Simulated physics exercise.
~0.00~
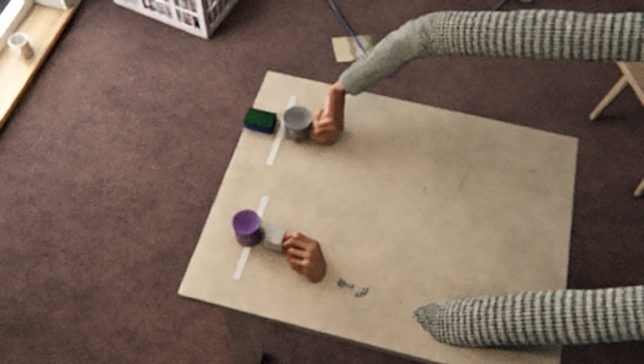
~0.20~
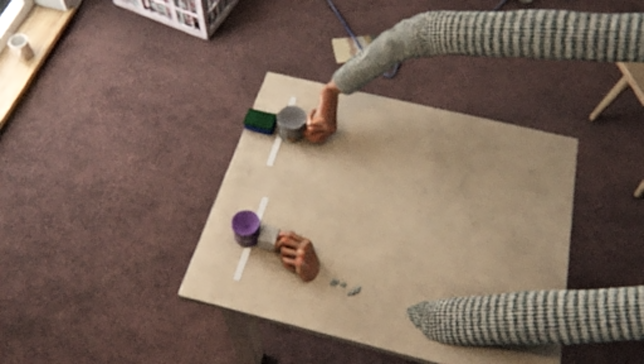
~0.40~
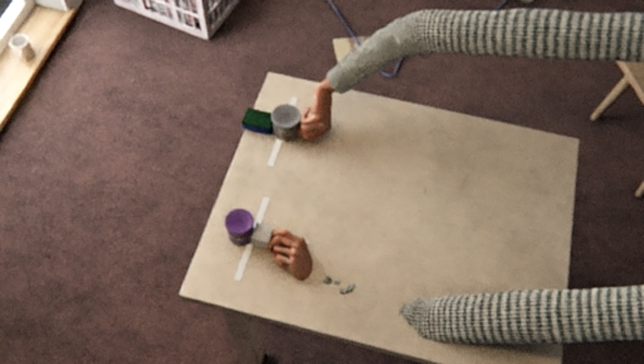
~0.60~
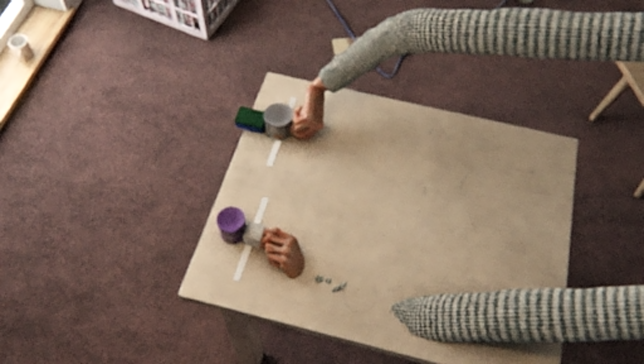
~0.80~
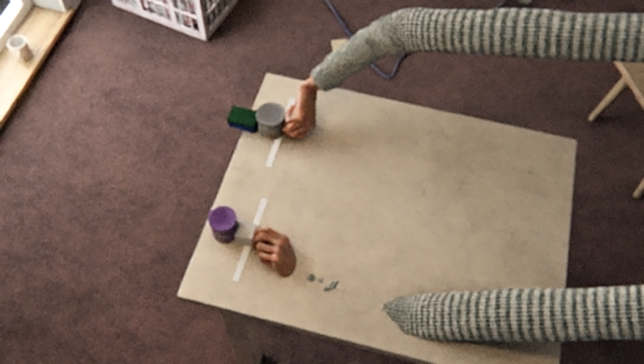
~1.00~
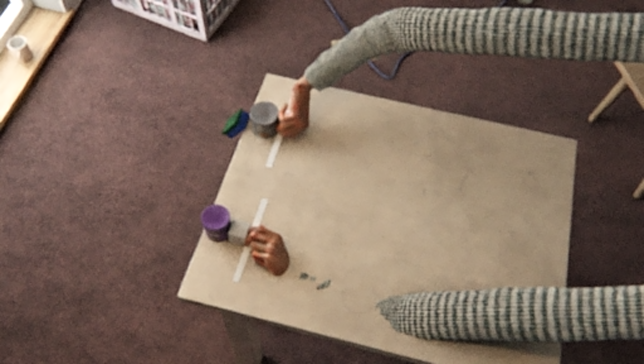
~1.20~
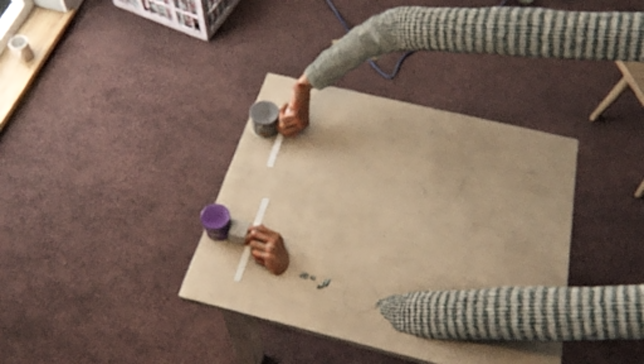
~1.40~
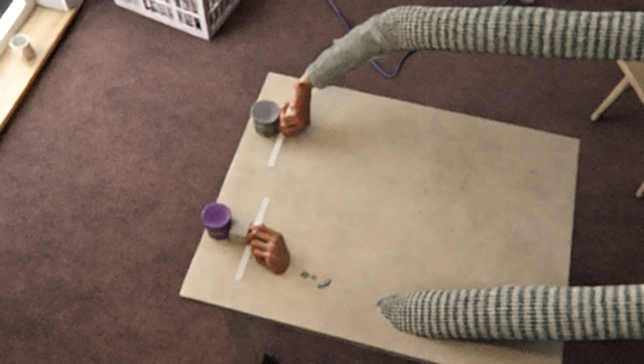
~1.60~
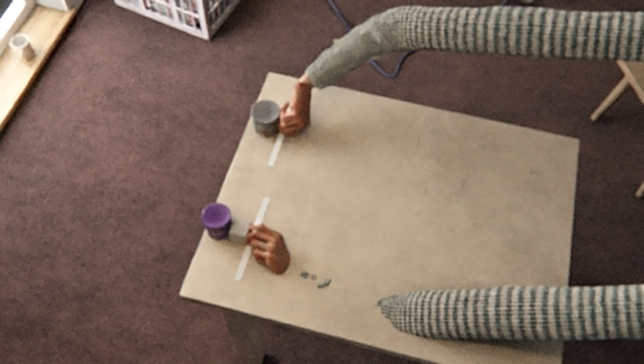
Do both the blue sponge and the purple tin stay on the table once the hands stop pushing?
No, only the purple tin stays on the table. The blue sponge tips over the left edge and drops out of sight.
Two hands slide objects left across a table, the far one pushing a grey tin against a blue sponge and the near one a white block against a purple tin, until the sponge tips over the edge and the purple tin rests at the edge.
